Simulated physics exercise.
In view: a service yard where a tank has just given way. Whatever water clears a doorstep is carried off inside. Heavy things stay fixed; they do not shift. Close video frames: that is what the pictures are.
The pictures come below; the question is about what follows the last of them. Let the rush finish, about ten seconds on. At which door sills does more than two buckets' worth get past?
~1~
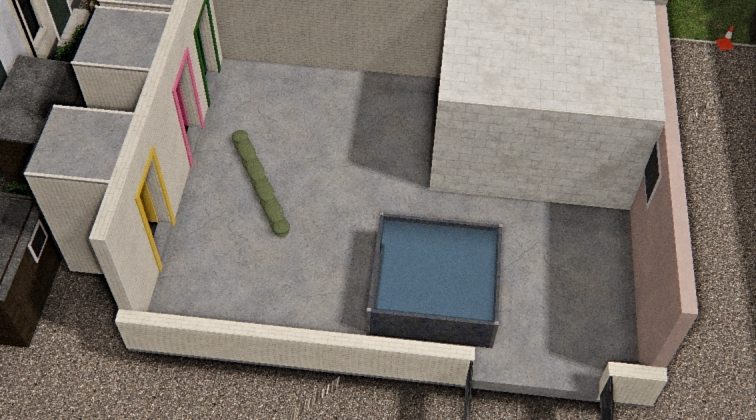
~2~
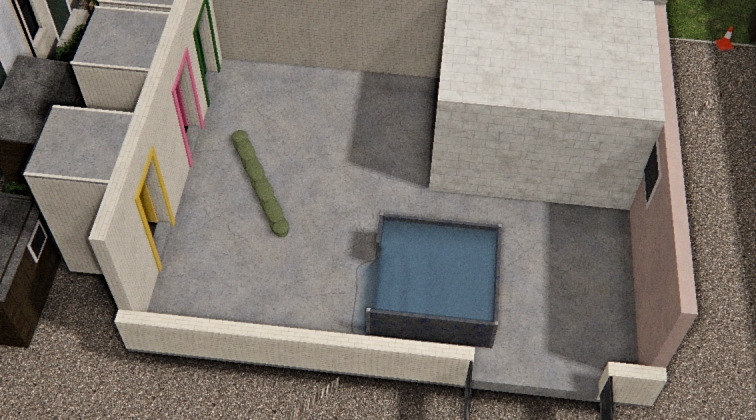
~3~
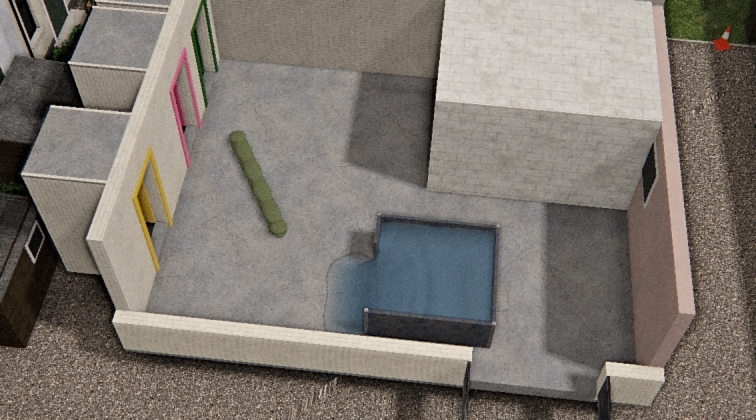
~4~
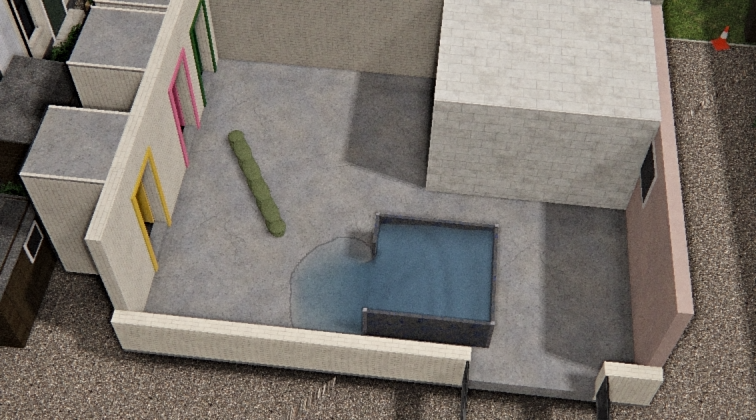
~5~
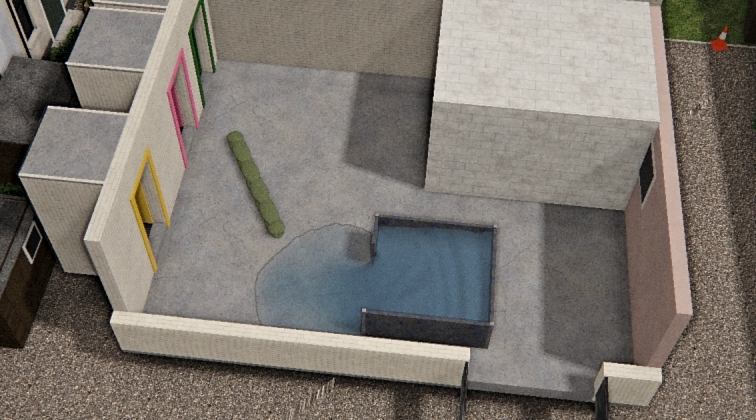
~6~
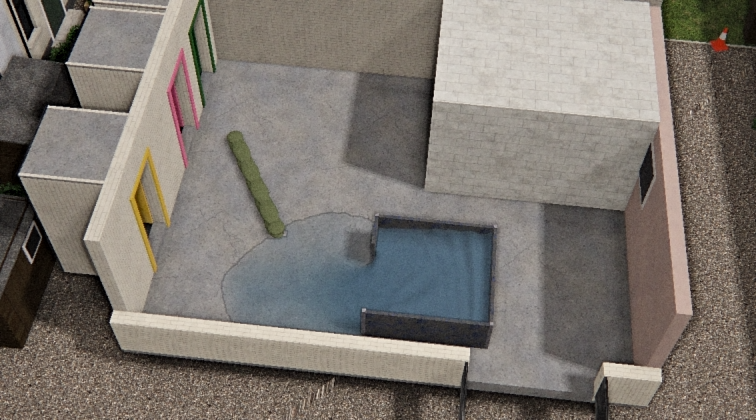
Result: The green door will be deluged; the yellow door will be deluged; the pink door will be deluged.
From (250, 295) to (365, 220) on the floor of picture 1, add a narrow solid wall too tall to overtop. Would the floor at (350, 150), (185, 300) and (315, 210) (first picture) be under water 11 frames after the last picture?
Lab note - spot 1 parched, spot 2 inundated, spot 3 parched.
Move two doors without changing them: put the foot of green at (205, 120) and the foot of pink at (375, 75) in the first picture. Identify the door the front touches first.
I say the yellow-painted one.
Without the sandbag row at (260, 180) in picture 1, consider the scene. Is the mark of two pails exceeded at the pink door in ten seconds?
In that case the pink door gets less.
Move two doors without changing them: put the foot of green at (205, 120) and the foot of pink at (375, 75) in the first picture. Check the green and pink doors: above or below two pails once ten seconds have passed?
The green door overflows, and the pink door falls short.
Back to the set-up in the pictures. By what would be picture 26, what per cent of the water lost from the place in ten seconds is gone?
I'd put it near 35 in a hundred.
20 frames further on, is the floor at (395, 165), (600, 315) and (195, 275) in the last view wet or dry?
Same order as asked: Dry as before; dry as before; drenched.
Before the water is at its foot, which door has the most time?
That would be the green-painted one.
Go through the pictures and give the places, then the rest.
In the first picture, the open tank at (437, 269) is whole and still.
In the second picture, the front is at (358, 333), out from the gap at (375, 292).
In the third picture, water pours out at (372, 293) and has run to (340, 262).
In the fourth picture, the front is at (298, 272), out from the gap at (371, 294).
In the fifth picture, water pours out at (370, 294) and has run to (263, 275).
In the sixth picture, water pours out at (370, 294) and has run to (230, 277).
A moment on, water covers 25 % of the floor; the green door not reached, the yellow door wet at the sill, nothing in, the pink door not reached.
Next, water covers 30 % of the floor; the green door not reached, the yellow door over two buckets in, the pink door wet at the sill, nothing in.
Then, water covers 45 % of the floor; the green door wet at the sill, nothing in, the yellow door far over two buckets in, the pink door wet at the sill, nothing in.
Later, water covers 55 % of the floor; the green door over two buckets in, the yellow door far over two buckets in, the pink door over two buckets in.
In the end, water covers 75 % of the floor; the green door over two buckets in, the yellow door far over two buckets in, the pink door far over two buckets in.
